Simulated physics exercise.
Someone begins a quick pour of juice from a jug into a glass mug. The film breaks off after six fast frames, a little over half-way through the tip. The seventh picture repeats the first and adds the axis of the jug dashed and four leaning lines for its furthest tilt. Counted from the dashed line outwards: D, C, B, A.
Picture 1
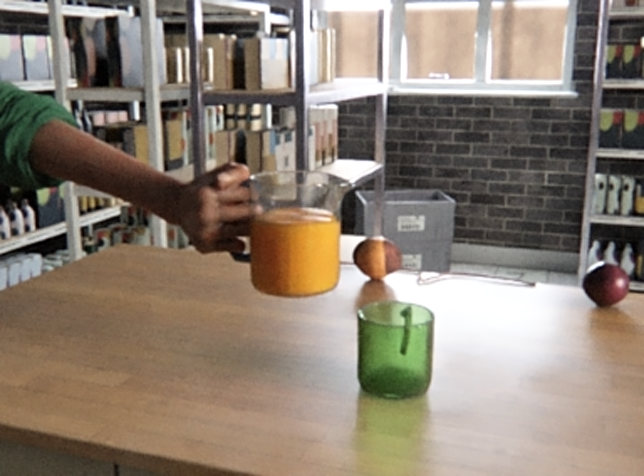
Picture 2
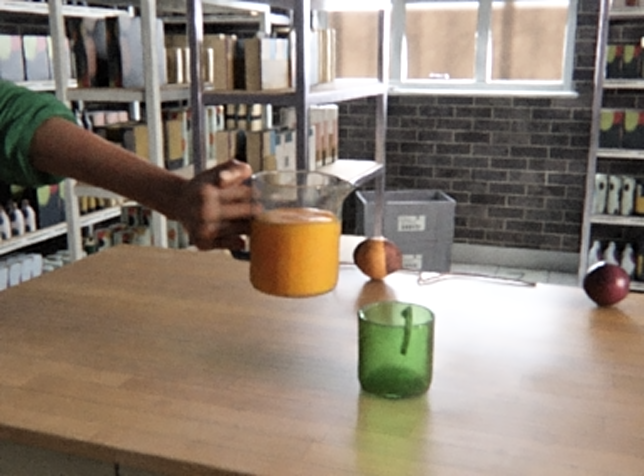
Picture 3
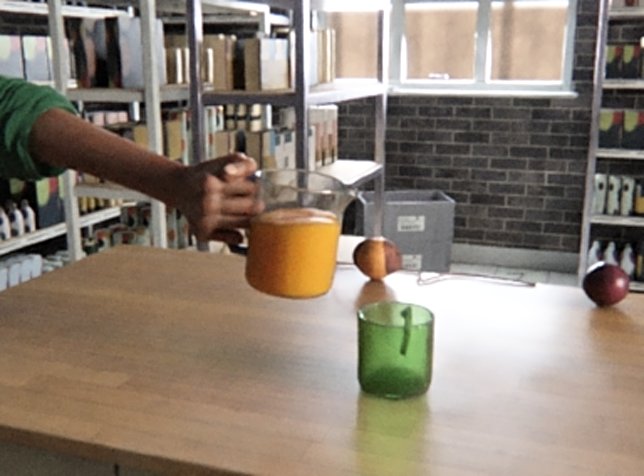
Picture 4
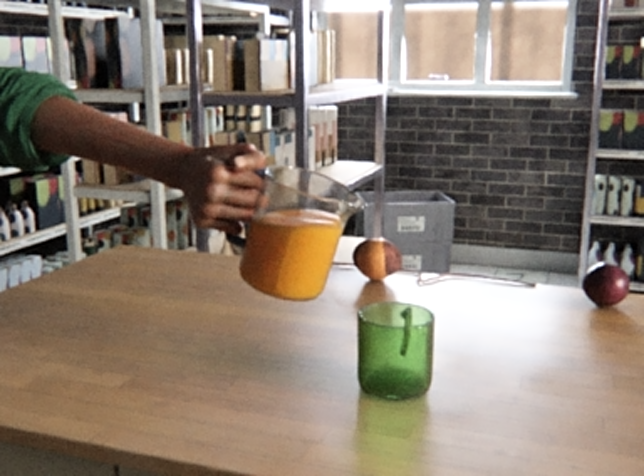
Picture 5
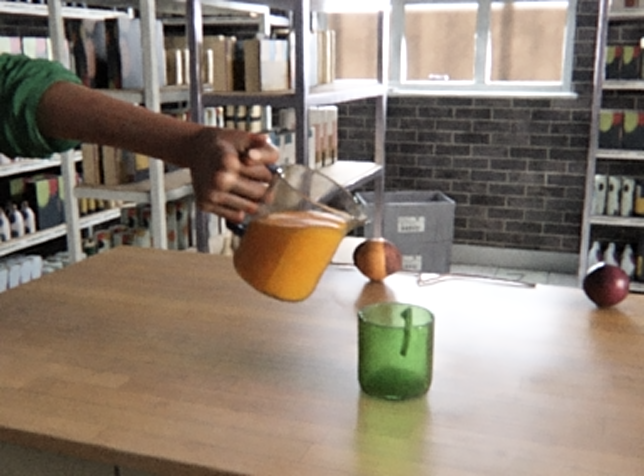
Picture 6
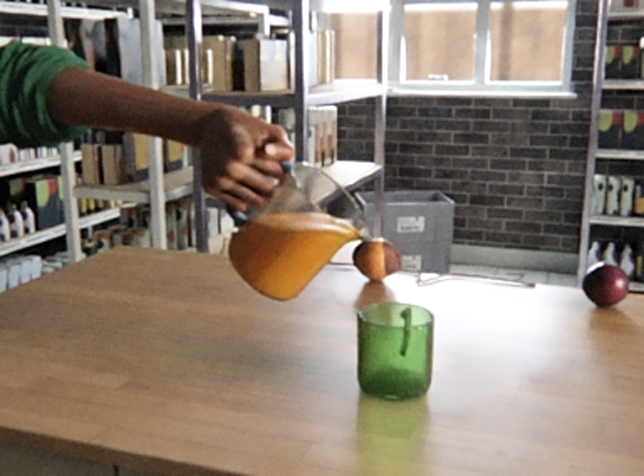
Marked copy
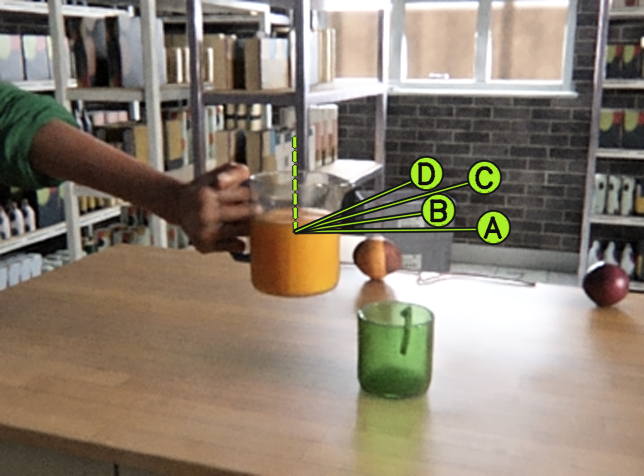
At first, a hand reaching in from the left holds a clear jug of orange juice upright above a wooden table, near an empty green glass mug. The hand then tilts the jug to the right, slowly and then more steeply, until the juice slants up to the lip.
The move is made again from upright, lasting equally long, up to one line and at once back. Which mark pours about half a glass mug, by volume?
Choose D.
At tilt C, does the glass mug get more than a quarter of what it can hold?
Yes.
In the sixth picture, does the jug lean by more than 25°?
Yes, it does.
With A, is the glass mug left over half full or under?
Over half.
On the marked copy, A at (476, 229); B at (421, 213); C at (468, 182); D at (411, 181).
For tilt A, the glass mug is filled to the brim; 7 % of the juice is spilt.
For tilt B, the glass mug ends with about 87 % of what it can hold; 3 % of the juice is spilt.
For tilt C, the glass mug ends with about 69 % of what it can hold.
For tilt D, the glass mug ends with about 49 % of what it can hold.
